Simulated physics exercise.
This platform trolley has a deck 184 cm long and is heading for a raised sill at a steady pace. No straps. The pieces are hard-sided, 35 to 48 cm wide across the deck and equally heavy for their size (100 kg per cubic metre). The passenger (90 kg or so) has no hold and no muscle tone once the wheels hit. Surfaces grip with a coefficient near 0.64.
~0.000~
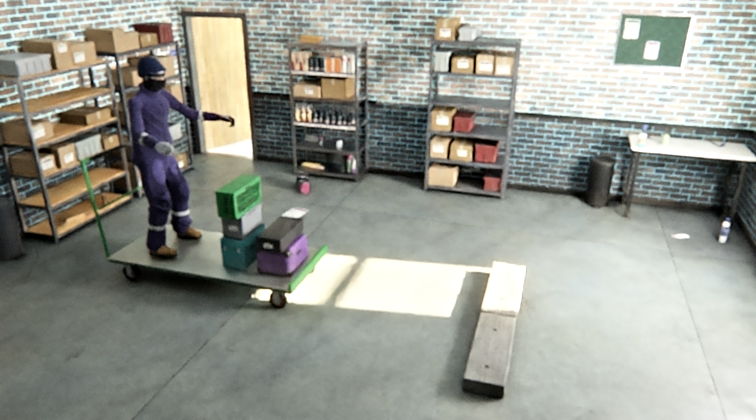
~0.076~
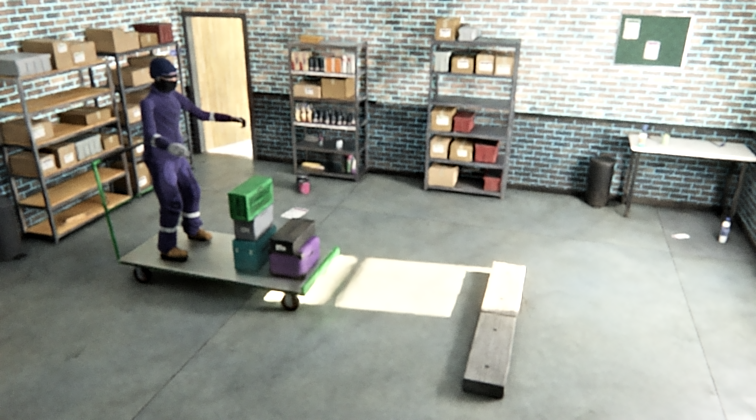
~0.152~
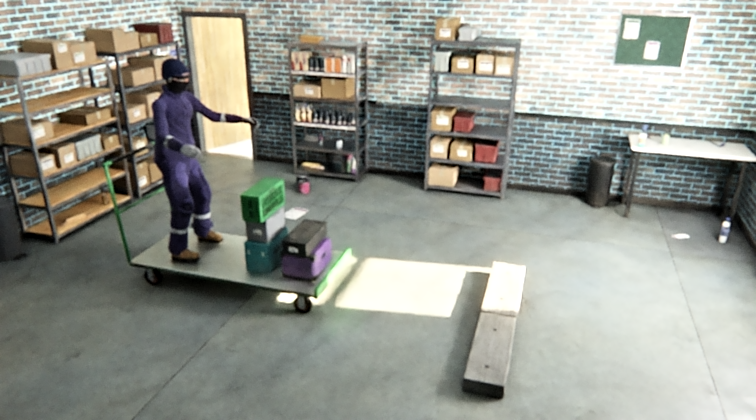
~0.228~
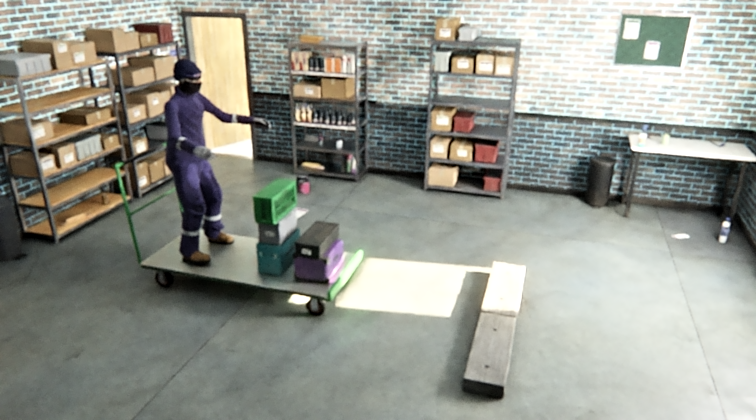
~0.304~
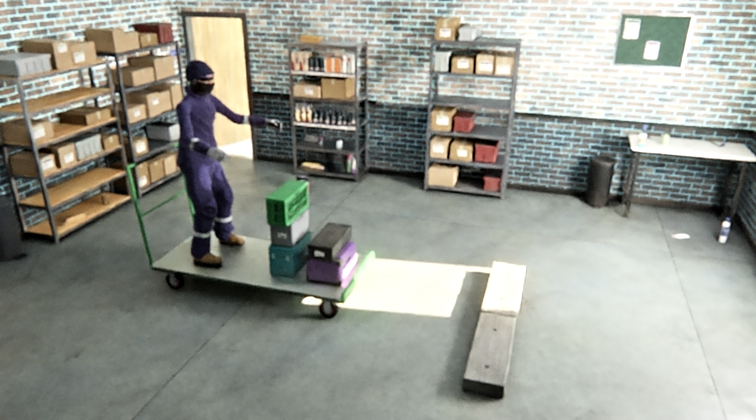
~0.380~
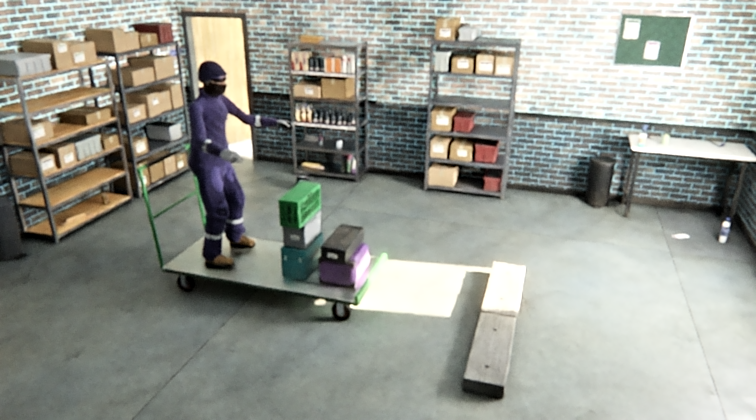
The clip opens on a masked figure in purple coveralls standing on a flat platform trolley beside a green crate and stacked boxes in a storeroom. The trolley rolls steadily rightward across the grey floor, carrying everything across toward the sunlit patch, while the figure stays upright with one arm extended.
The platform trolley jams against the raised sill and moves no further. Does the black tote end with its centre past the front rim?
The black tote goes over the front rim.
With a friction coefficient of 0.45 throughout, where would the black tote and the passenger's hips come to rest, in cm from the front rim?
Then black 40 past, hips 110 behind.
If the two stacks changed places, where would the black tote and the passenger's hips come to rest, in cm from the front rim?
Then black 30 behind, hips 110 behind.
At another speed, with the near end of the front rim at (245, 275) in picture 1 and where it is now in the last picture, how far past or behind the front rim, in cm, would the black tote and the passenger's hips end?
Then black 80 past, hips 70 behind.
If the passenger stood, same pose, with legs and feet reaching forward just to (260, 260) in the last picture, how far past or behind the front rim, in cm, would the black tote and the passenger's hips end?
Then black 60 past, hips 100 behind.
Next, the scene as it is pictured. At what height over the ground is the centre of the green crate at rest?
Roughly 10 cm above it.
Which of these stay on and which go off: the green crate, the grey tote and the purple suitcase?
Green off, grey on, purple on.
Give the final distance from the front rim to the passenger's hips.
About 110 cm behind the rim.
After 1.05 s the deck stops.
After 1.60 s the black tote is 0 cm behind the rim, tilted 50°, near (496, 267) in the last picture's view.
After 2.05 s the black tote is 40 cm past the rim, tilted 35°, near (541, 320) in the last picture's view.
At rest, 2.6 s, past the rim, black tote and green crate; behind it, grey tote, purple suitcase, teal toolbox and the passenger's hips.
